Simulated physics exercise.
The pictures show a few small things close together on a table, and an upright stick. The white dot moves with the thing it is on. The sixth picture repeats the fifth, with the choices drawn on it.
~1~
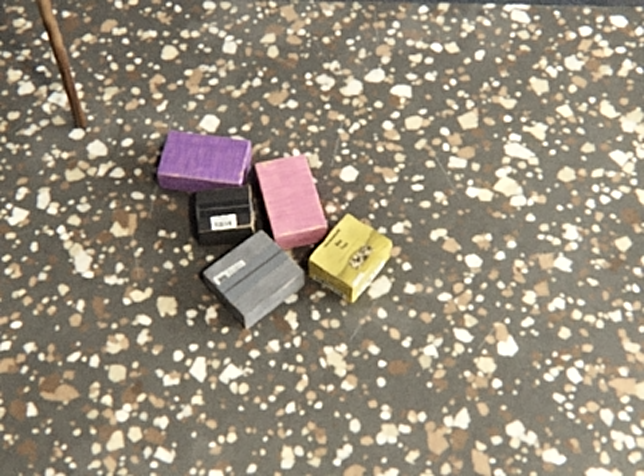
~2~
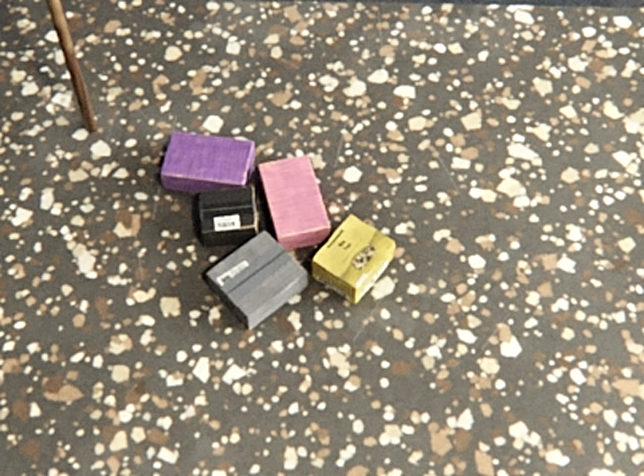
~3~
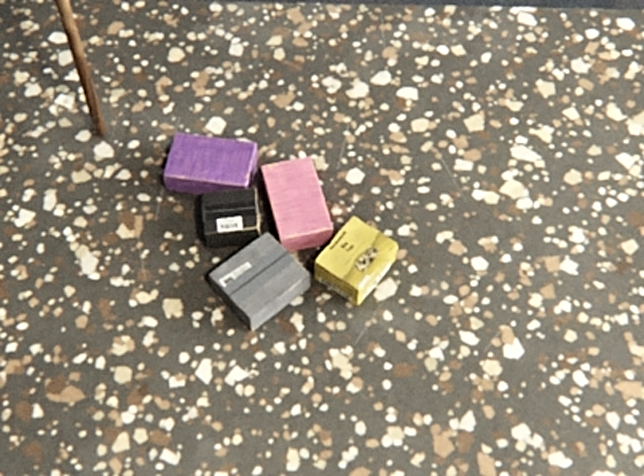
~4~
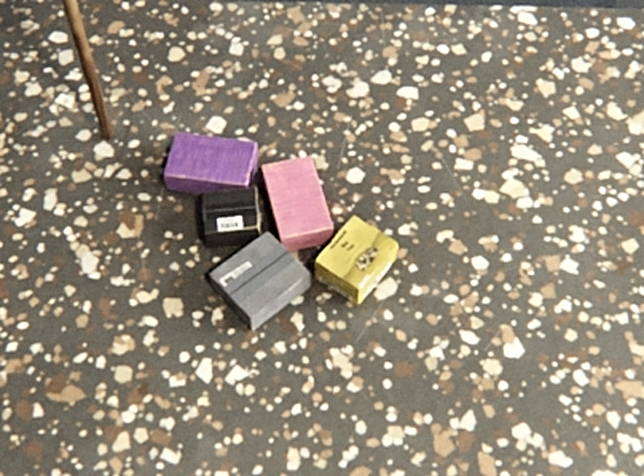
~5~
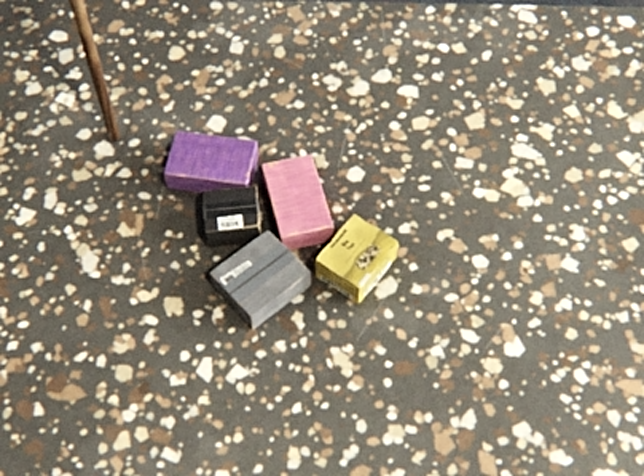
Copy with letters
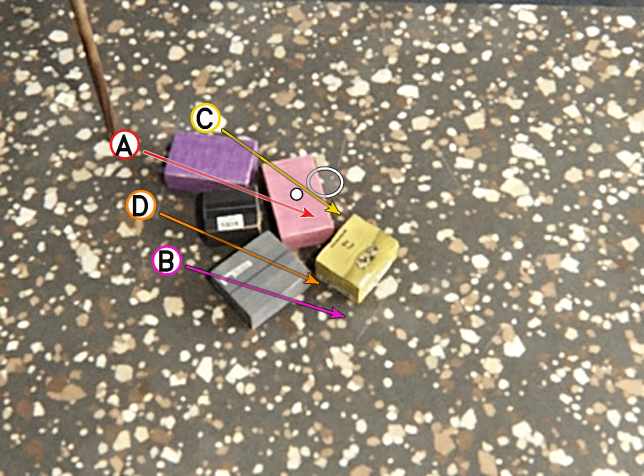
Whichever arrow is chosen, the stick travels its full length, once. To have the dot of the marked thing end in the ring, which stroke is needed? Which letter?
With D the dot lies in the ring.
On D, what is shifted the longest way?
The black box.
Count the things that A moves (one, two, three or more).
In all, three or more.
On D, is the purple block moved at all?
On that stroke, no.
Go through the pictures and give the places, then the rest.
In the first picture, yellow packet (350, 258); grey box (254, 279); pink block (290, 202).
In the second picture, pink block (294, 202); black box (229, 217).
In the third picture, purple block (212, 166); yellow packet (356, 260).
In the fourth picture, grey box (260, 280); pink block (297, 203).
In the fifth picture, black box (232, 216); purple block (212, 164); yellow packet (357, 258).
On the copy, A from (144, 152) to (314, 217); B from (187, 267) to (344, 317); C from (223, 130) to (339, 213); D from (160, 214) to (318, 283); the ring at (326, 183); the white dot at (297, 194).
On D. First, foot of the stick (216, 239); pink block (298, 202); black box (246, 218).
Then, foot of the stick (273, 264); pink block (321, 191); black box (282, 225).
Finally, foot of the stick (318, 284); pink block (325, 190); black box (292, 234); grey box (283, 306); the dot on the pink block is in the ring.
By contrast, A leaves the dotted thing at (350, 212); B leaves the dotted thing at (297, 202); C leaves the dotted thing at (341, 251).
